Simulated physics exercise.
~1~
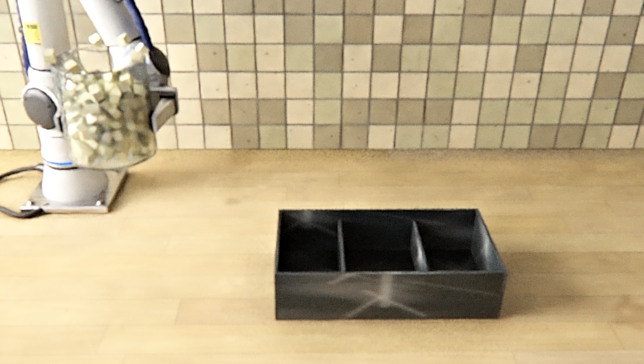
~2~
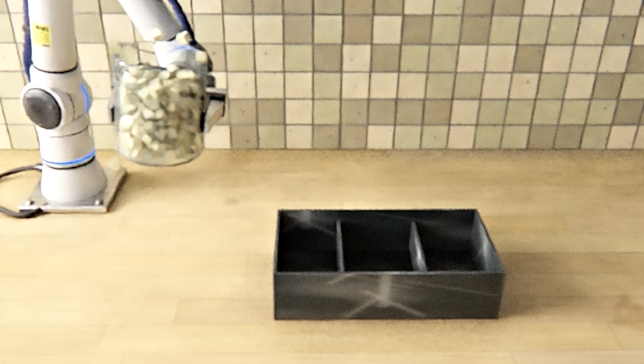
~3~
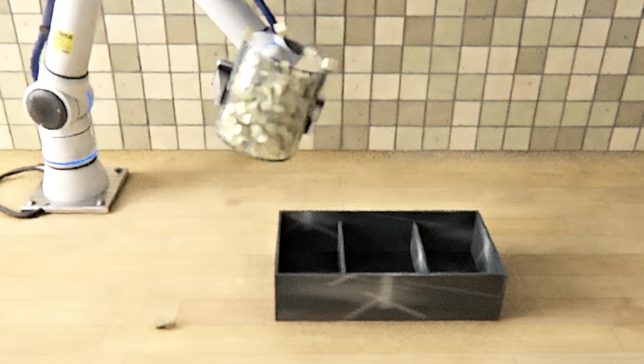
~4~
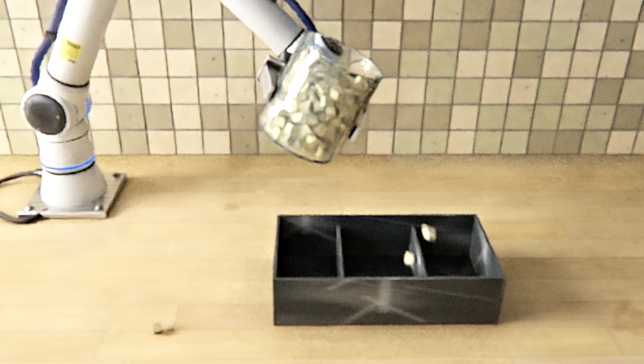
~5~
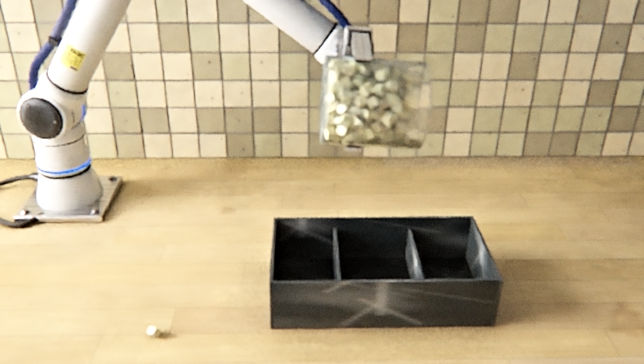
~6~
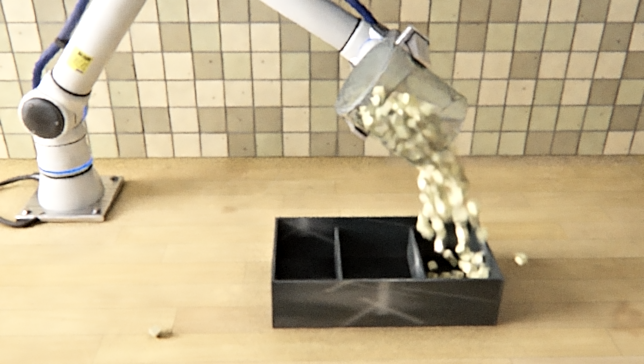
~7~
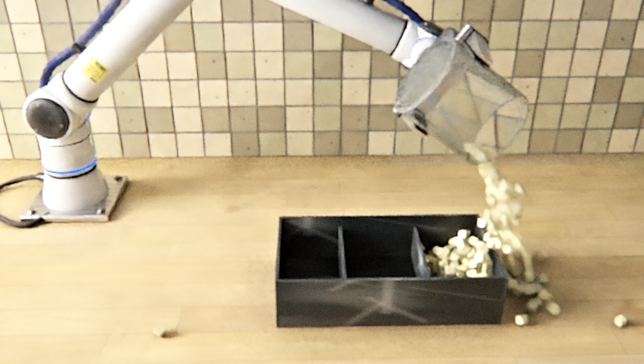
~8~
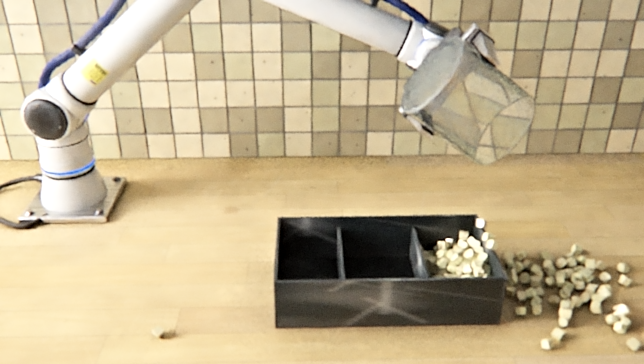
At first, a robot arm on the left holds a clear tumbler packed with pale vegetable dice, away from a black box with three compartments on a wooden table. The arm carries the tumbler right and begins to lean it, and one piece drops onto the table at the left. As it nears the box, a couple more pieces fall in. Then the tumbler tips right over and the dice stream into the right-hand compartment. Still moving right, it pours past the box's edge, and the tumbler ends empty, with dice heaped in that compartment and many scattered on the table beside it.
